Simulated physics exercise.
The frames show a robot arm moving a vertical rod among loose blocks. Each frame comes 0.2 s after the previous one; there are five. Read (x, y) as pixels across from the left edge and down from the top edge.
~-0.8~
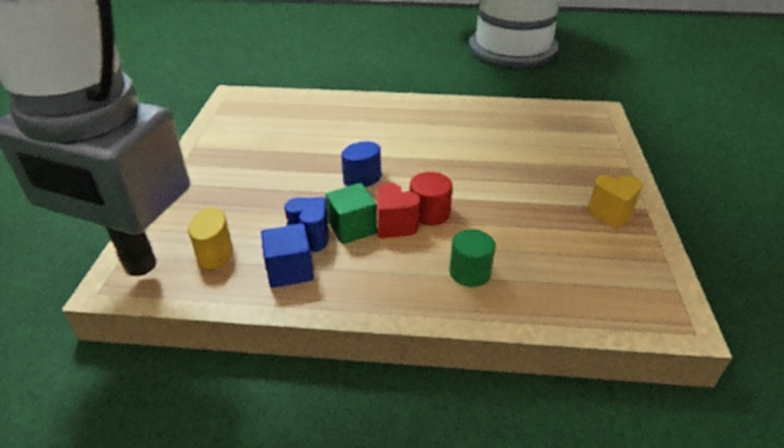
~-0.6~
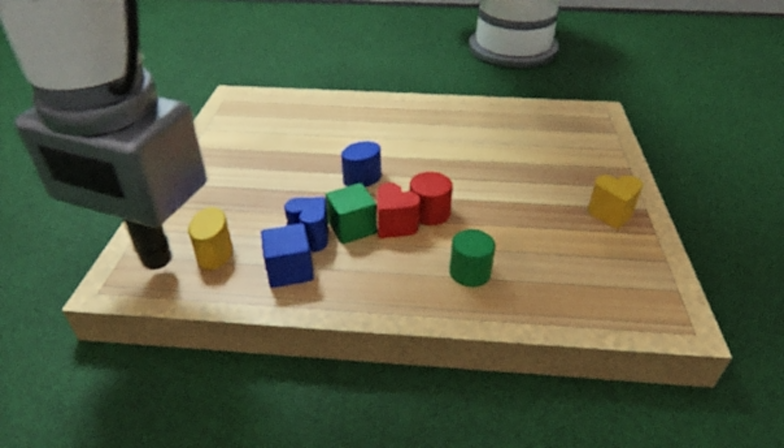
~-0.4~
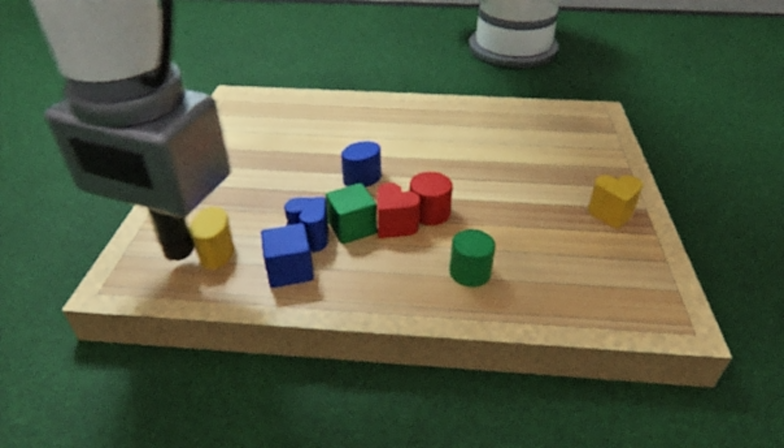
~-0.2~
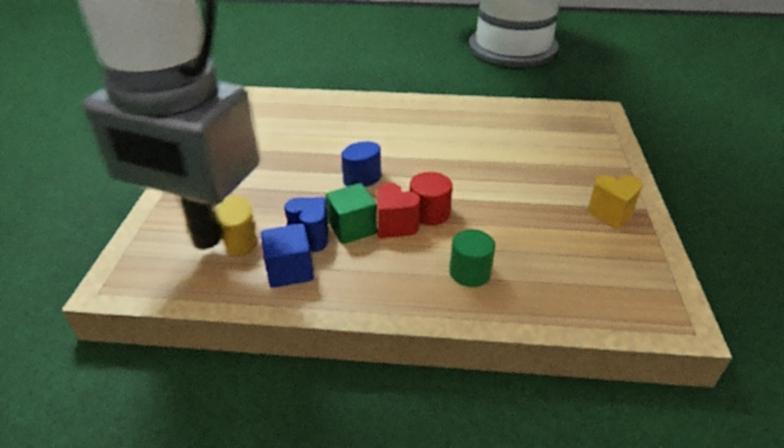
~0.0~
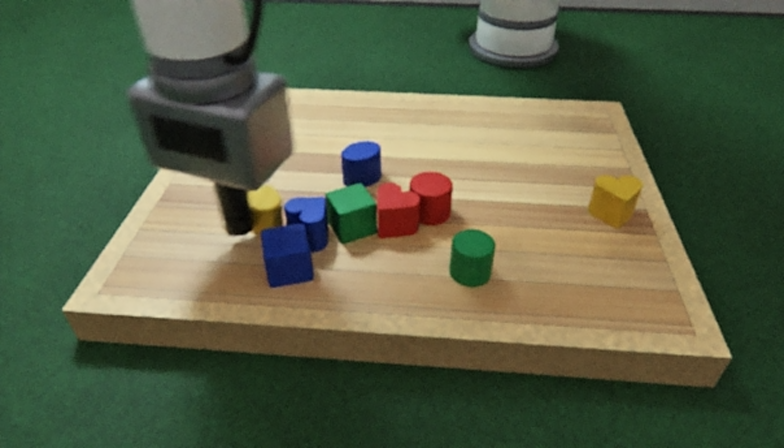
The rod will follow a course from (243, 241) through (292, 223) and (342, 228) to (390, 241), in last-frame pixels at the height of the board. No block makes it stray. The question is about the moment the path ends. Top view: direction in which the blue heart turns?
With the clock.
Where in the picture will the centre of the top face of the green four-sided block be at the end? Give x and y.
At the end it should sit near (429, 215).
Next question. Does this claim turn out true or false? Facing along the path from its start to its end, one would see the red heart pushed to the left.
That statement is not accurate.
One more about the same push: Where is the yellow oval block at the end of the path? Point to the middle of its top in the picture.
By then it is at (299, 174).
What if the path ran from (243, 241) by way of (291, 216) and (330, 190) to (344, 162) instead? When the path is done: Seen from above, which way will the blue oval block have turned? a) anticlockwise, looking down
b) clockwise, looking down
b: Clockwise, looking down.
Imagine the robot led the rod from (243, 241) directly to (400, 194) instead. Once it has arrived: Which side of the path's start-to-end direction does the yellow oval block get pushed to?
Left.
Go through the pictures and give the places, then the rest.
Rod's lower end at (141, 267); yellow oval block at (207, 222); blue heart at (307, 207); green four-sided block at (351, 197); red heart at (395, 196), in the first frame.
Rod at (157, 261); blocks still, in the second frame.
Rod at (180, 252); blocks still, in the third frame.
Rod at (207, 241); yellow oval block at (234, 209), in the fourth frame.
Rod at (240, 228); yellow oval block at (262, 195); blue heart at (307, 207); green four-sided block at (351, 197); red heart at (395, 196), in the fifth frame.
On the path given first. One third of the way, rod at (291, 211); yellow oval block at (296, 175), turned 60° anticlockwise; blue heart at (316, 208); green four-sided block at (355, 197).
Two thirds of the way, rod at (342, 216); yellow oval block at (299, 174), turned 65° anticlockwise; blue heart at (332, 219), turned 20° clockwise; green four-sided block at (378, 203), turned 15° clockwise; red heart at (418, 203).
At the end, rod at (390, 229); yellow oval block at (299, 174), turned 65° anticlockwise; blue heart at (333, 220), turned 25° clockwise; green four-sided block at (429, 215); red heart at (470, 211), turned 25° anticlockwise.
